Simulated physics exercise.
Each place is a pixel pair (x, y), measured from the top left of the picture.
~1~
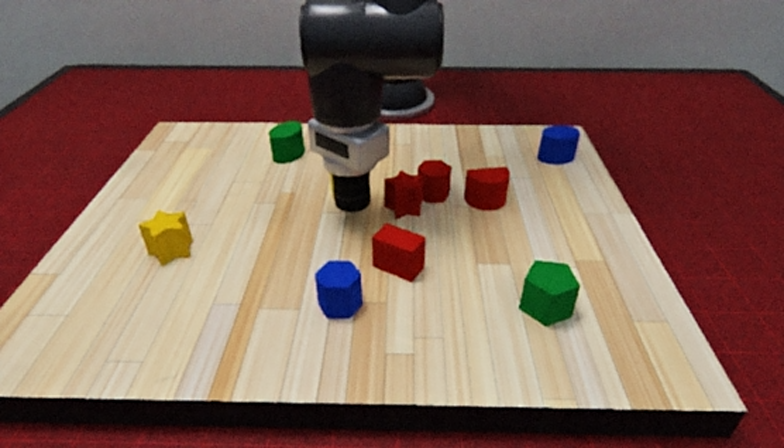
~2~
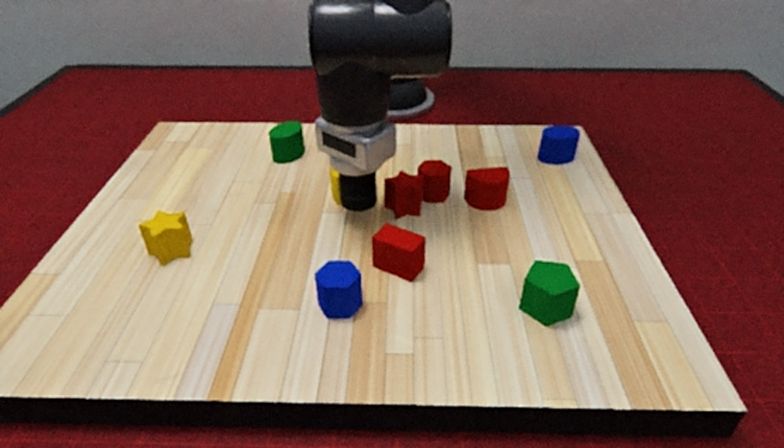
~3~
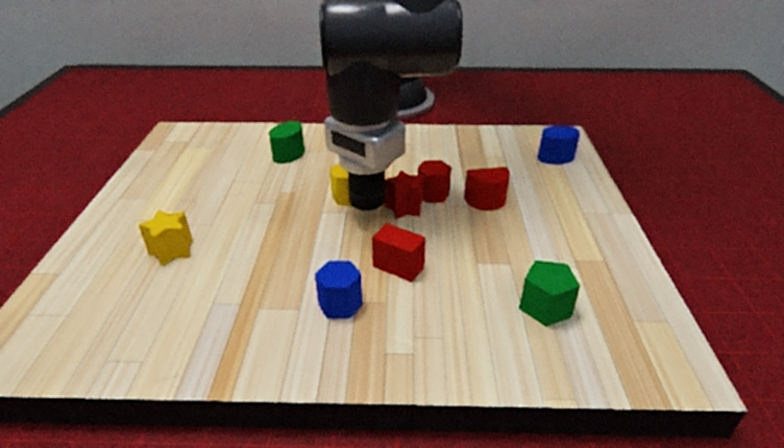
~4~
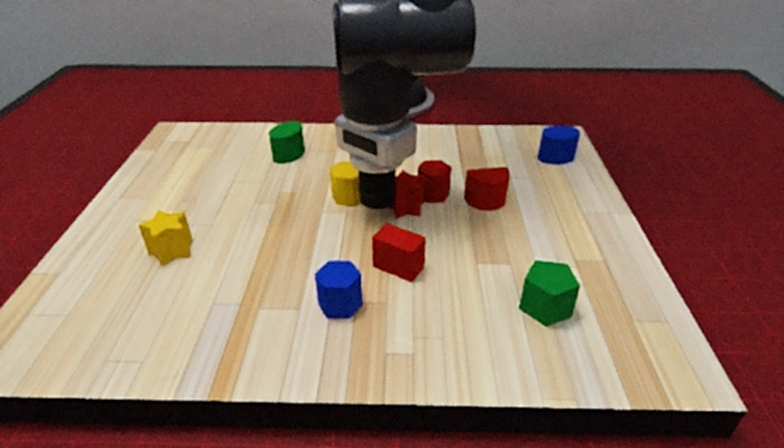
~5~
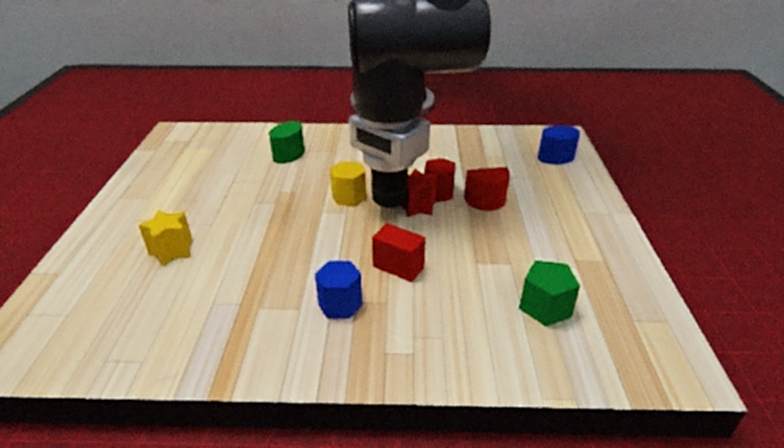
A dark robotic arm slides its tip slowly rightward across a wooden board scattered with coloured blocks, uncovering a yellow block that was hidden behind it. The tip then meets the red star and nudges it slightly right, close against another red block, while the outlying blocks stay still.
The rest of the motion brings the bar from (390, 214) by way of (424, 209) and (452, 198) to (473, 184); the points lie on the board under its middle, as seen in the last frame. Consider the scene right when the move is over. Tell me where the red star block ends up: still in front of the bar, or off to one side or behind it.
It is driven along in front.
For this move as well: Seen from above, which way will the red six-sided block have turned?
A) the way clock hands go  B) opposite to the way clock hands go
B (opposite to the way clock hands go)
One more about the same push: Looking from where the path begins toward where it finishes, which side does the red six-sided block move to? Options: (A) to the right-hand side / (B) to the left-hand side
B.
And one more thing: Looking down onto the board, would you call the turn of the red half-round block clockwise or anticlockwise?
Rotation: Clockwise.
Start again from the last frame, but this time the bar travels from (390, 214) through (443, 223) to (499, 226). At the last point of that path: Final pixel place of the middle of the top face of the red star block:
Just about (469, 179).
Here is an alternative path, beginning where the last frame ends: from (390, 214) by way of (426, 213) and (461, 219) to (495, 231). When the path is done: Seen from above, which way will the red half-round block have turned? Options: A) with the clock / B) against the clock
Letter A.
What follows on the original path. One third of the way, bar at (425, 193); red star block at (453, 173); red six-sided block at (461, 159), turned 45° anticlockwise; red half-round block at (493, 173).
Two thirds of the way, bar at (454, 183); red star block at (479, 162); red six-sided block at (483, 148), turned 55° anticlockwise; red half-round block at (514, 169), turned 55° clockwise.
At the end, bar at (474, 169); yellow six-sided block still; red star block at (498, 150); red six-sided block at (502, 137), turned 50° anticlockwise; red half-round block at (525, 166), turned 95° clockwise.
